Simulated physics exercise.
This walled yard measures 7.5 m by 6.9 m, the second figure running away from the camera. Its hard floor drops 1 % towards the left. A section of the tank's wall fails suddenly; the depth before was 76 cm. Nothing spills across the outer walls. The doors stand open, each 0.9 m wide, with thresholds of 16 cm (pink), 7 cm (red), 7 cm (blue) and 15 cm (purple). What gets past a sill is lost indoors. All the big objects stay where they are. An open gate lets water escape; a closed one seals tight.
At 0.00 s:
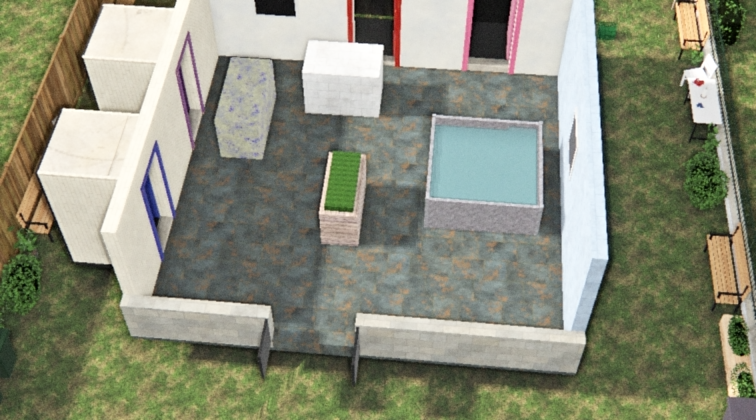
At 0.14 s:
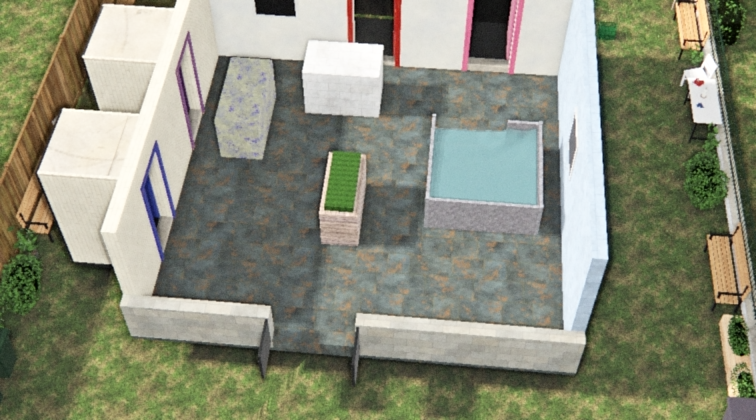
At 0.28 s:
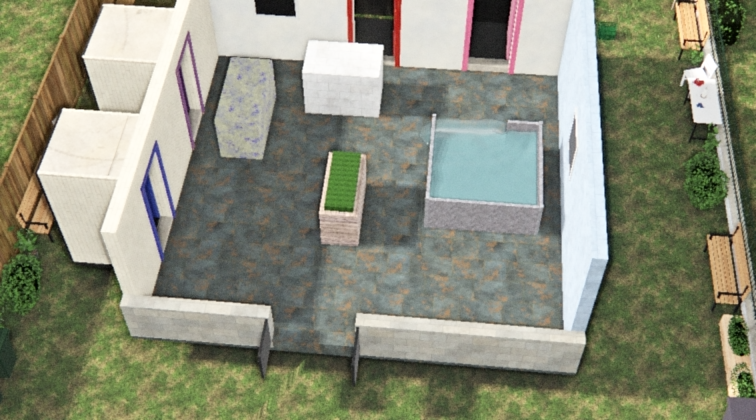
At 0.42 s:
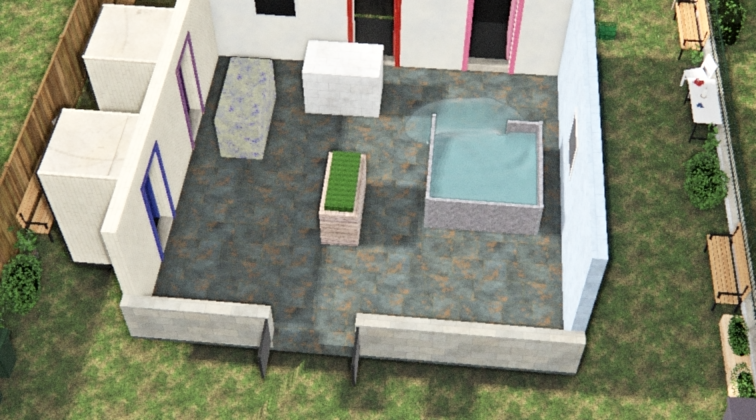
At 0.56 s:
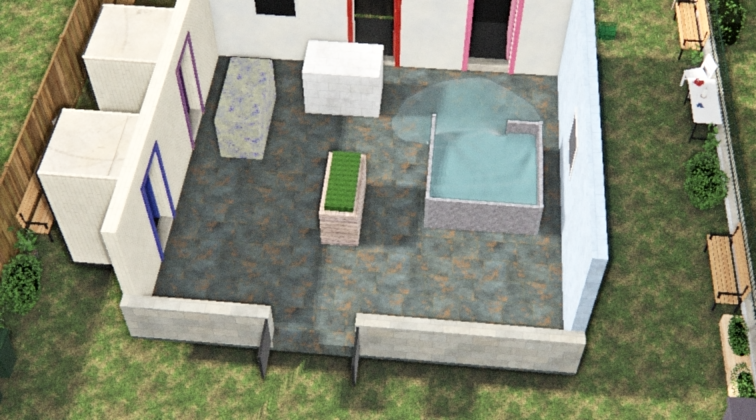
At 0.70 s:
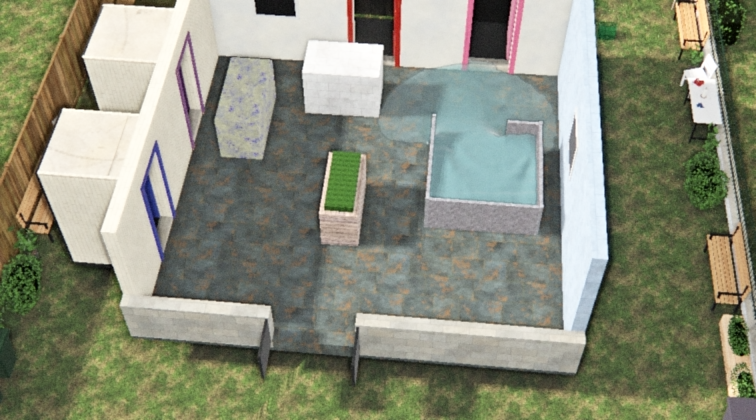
A square, grey-walled tank of pale blue water stands at the right of a walled yard with a dark slate-like floor, seen from high above by a still camera. A narrow brick planter topped with green sits mid-yard, with white and speckled grey blocks behind it. Part of the tank's far wall disappears, and water pours through the gap, fanning out across the floor behind.
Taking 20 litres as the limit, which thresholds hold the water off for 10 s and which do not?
The water let in: At the pink door it goes over the limit; at the red door it goes over the limit; at the blue door it stays under the limit; at the purple door it does not reach the limit.
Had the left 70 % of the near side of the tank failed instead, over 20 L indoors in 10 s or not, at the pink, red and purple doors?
Then: Pink below, red under, purple under.
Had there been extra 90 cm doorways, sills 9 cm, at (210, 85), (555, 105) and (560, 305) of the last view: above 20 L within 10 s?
In that order: Past it, above, under.
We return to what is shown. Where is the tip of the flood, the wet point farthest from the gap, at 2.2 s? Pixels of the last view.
At about (251, 59).
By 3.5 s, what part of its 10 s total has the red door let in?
About 60 per cent.
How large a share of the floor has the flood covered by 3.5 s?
Some 35 per cent of it.
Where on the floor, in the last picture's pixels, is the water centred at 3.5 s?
At about (439, 125).
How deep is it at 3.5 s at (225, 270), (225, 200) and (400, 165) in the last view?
Roughly 0, 0 and 0 cm, in turn.
After 1.4 s water covers 20 % of the floor and is deepest (45 cm) near (445, 76); pink door 41 cm at the sill, 101 L in, red door 18 cm at the sill, 2 L in, blue door not reached, purple door not reached.
After 2.2 s water covers 25 % of the floor and is deepest (38 cm) near (454, 77); pink door 37 cm at the sill, 228 L in, red door 22 cm at the sill, 62 L in, blue door not reached, purple door not reached.
After 3.5 s water covers 35 % of the floor and is deepest (31 cm) near (219, 57); pink door 23 cm at the sill, 326 L in, red door 15 cm at the sill, 136 L in, blue door not reached, purple door 3 cm at the sill, 0 L in.
After 6.0 s water covers 65 % of the floor and is deepest (20 cm) near (219, 57); pink door 14 cm at the sill, 352 L in, red door 12 cm at the sill, 194 L in, blue door 5 cm at the sill, 0 L in, purple door 9 cm at the sill, 0 L in.
After 10.0 s water covers 90 % of the floor and is deepest (14 cm) near (151, 302); pink door 7 cm at the sill, 352 L in, red door 8 cm at the sill, 228 L in, blue door 6 cm at the sill, 0 L in, purple door 9 cm at the sill, 0 L in.
